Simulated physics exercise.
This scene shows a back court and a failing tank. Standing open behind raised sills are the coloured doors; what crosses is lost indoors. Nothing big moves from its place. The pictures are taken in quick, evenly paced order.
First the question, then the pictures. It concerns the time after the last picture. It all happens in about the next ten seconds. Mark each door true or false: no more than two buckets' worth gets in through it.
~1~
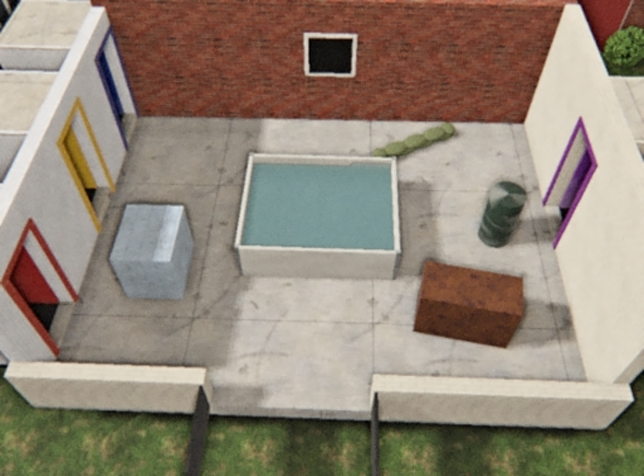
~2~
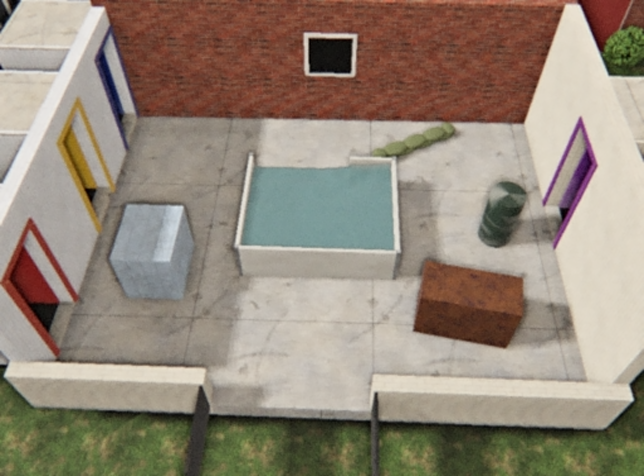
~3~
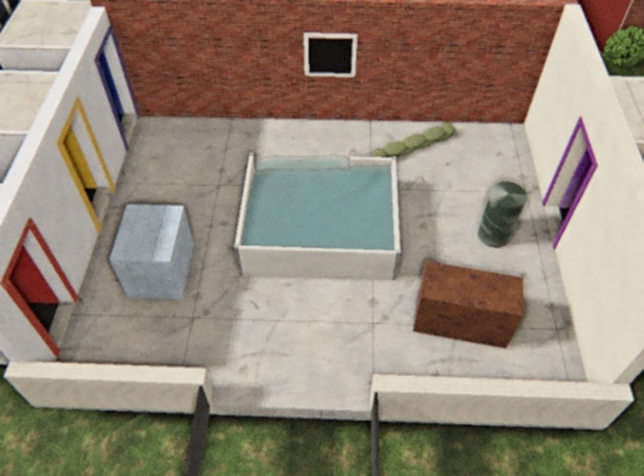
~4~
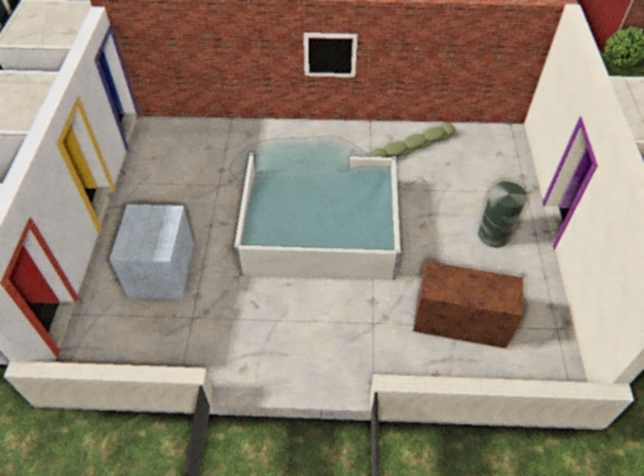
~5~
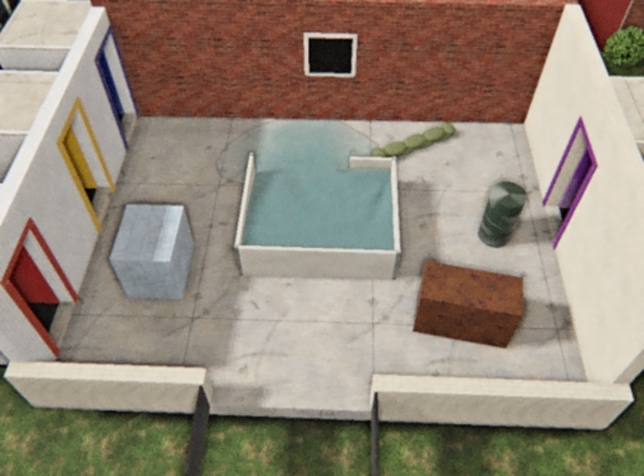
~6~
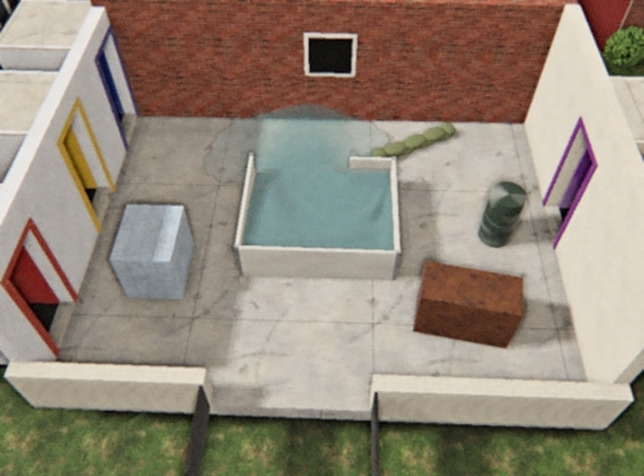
Purple door: True, blue door: False, red door: False, yellow door: True.
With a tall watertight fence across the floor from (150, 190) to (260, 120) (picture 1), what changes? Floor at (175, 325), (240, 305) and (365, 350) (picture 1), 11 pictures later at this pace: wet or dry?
In order: Untouched, untouched, untouched.
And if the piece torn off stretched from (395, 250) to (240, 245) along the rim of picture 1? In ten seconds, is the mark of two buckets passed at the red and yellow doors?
Red door: Above the limit; yellow door: Below the limit.
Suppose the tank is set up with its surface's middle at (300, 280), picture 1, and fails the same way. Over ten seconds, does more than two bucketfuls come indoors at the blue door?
My answer is that the blue door ends up above.
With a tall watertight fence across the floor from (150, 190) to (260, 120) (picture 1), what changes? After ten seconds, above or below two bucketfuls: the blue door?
Door by door: Blue misses the mark.
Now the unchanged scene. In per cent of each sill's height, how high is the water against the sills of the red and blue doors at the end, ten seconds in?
Roughly 210 % and 80 %, respectively.
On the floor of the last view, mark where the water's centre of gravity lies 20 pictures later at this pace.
My guess is about (298, 174).
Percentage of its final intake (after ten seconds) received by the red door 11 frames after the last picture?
It should be near 0 percent of the ten-second total.
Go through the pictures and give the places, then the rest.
In the first picture, the tank at (320, 203) is whole and still.
In the second picture, water pours out on the tank's far side and has run to a hidden place.
In the third picture, water pours out on the tank's far side and has run to a hidden place.
In the fourth picture, water pours out on the tank's far side and has run to (245, 153).
In the fifth picture, the front is at (334, 122), out from the gap on the tank's far side.
In the sixth picture, water pours out on the tank's far side and has run to (243, 120).
A moment on, water covers 15 % of the floor; the purple door not reached, the blue door not reached, the red door not reached, the yellow door not reached.
Next, water covers 25 % of the floor; the purple door not reached, the blue door over two buckets in, the red door not reached, the yellow door not reached.
Then, water covers 45 % of the floor; the purple door wet at the sill, nothing in, the blue door far over two buckets in, the red door not reached, the yellow door wet at the sill, nothing in.
Later, water covers 70 % of the floor; the purple door wet at the sill, nothing in, the blue door far over two buckets in, the red door under two buckets in, the yellow door wet at the sill, nothing in.
In the end, water covers 95 % of the floor; the purple door under two buckets in, the blue door far over two buckets in, the red door over two buckets in, the yellow door wet at the sill, nothing in.
